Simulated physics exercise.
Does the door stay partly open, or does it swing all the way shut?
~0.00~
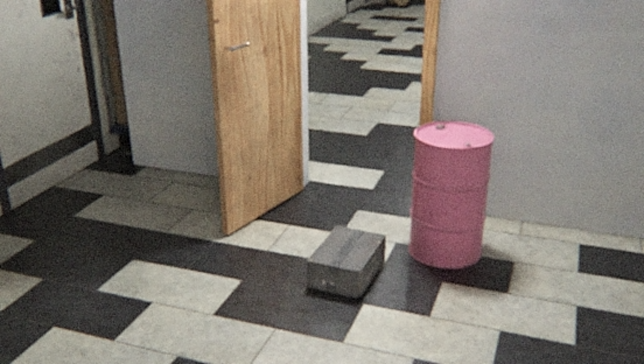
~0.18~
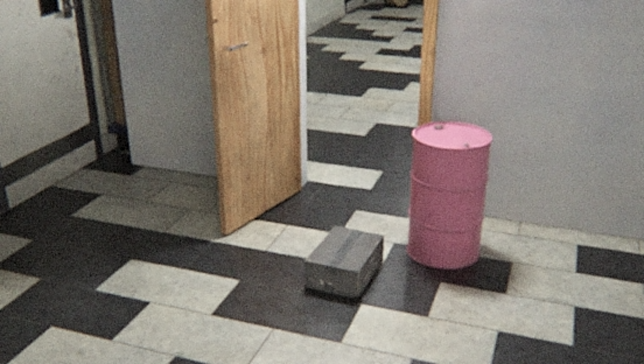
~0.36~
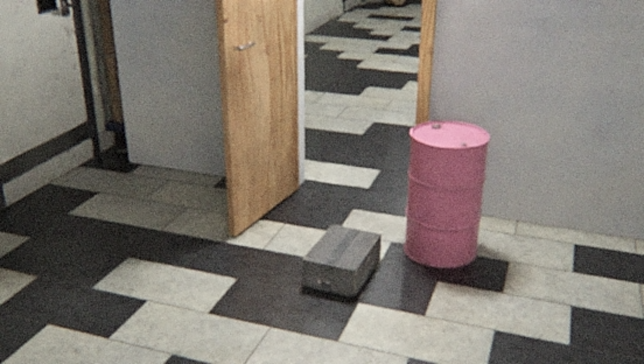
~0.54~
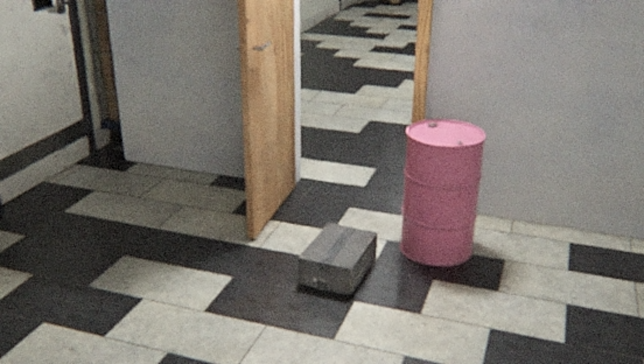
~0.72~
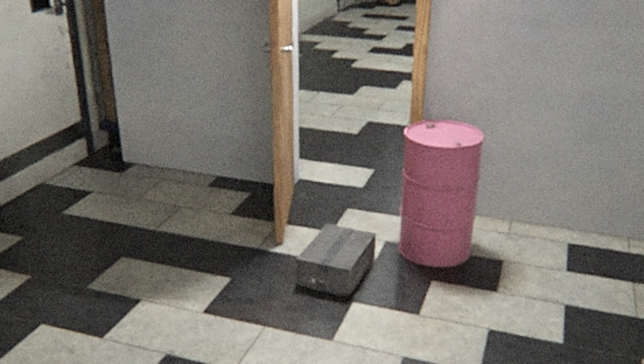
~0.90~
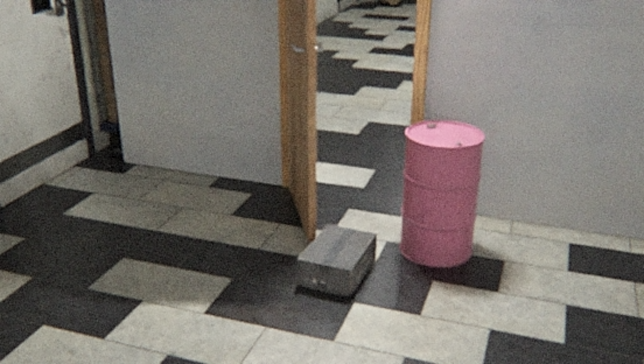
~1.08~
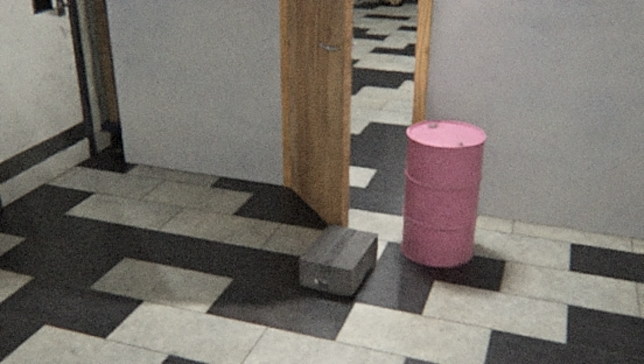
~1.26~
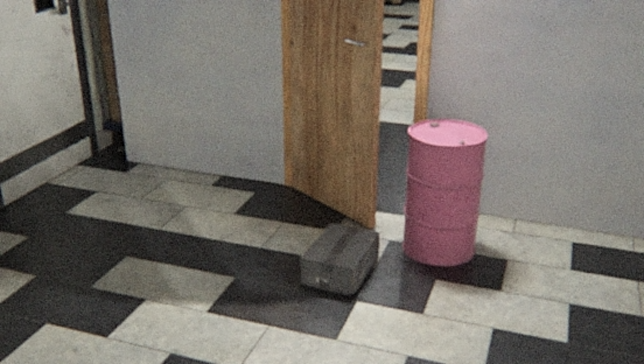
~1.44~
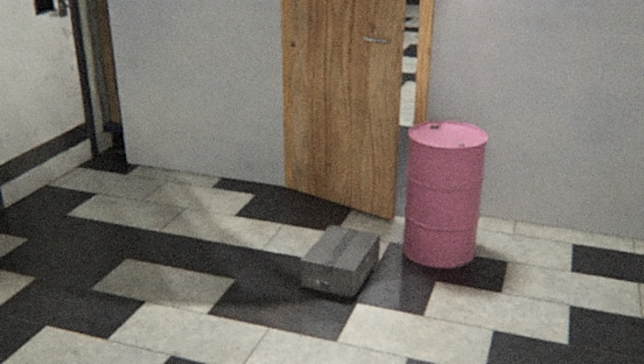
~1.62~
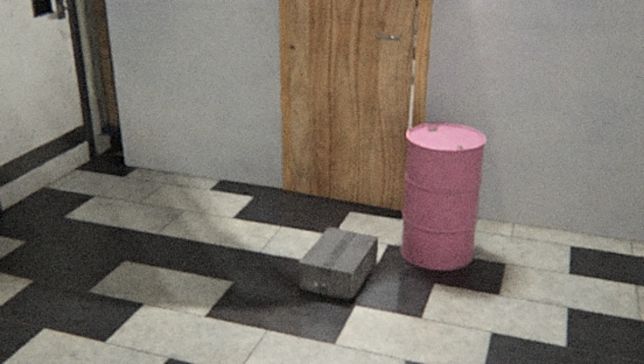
The door swings all the way shut, closing off the doorway behind the box and the drum.
